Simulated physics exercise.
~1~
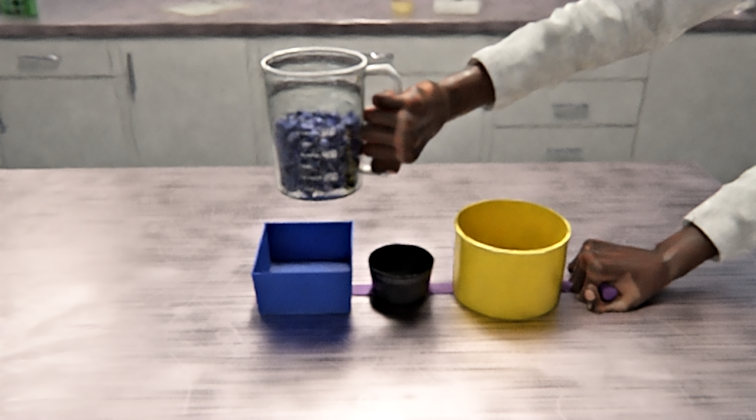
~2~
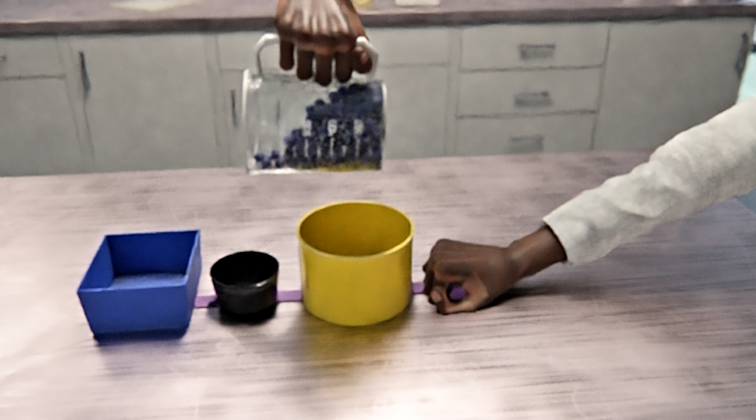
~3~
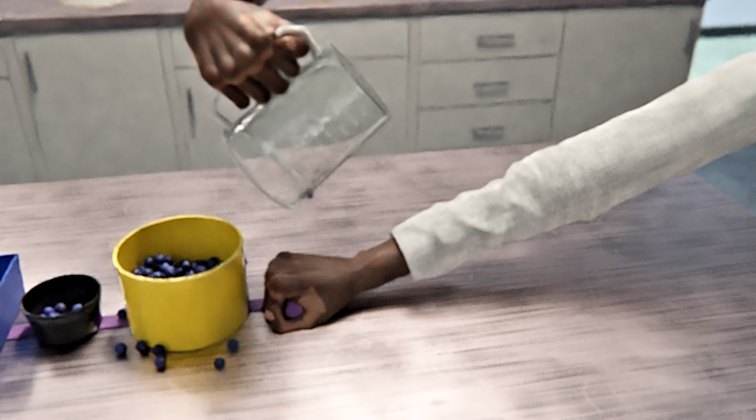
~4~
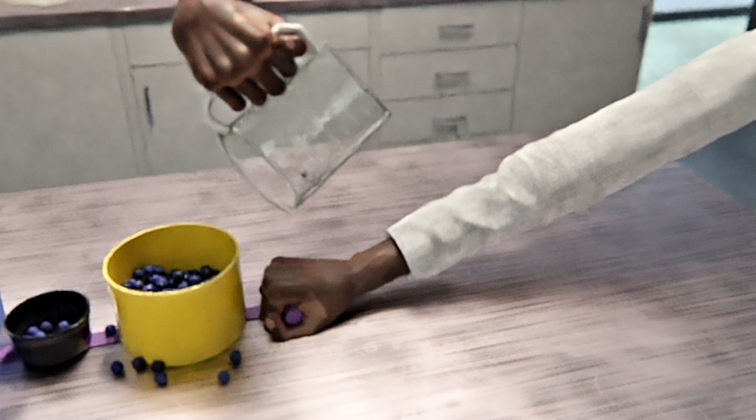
A hand slid a joined row of a blue tin, a black dish and a yellow pot leftward while another tipped a clear jug of blueberries over it, leaving most in the pot, a few in the dish and some scattered on the table.
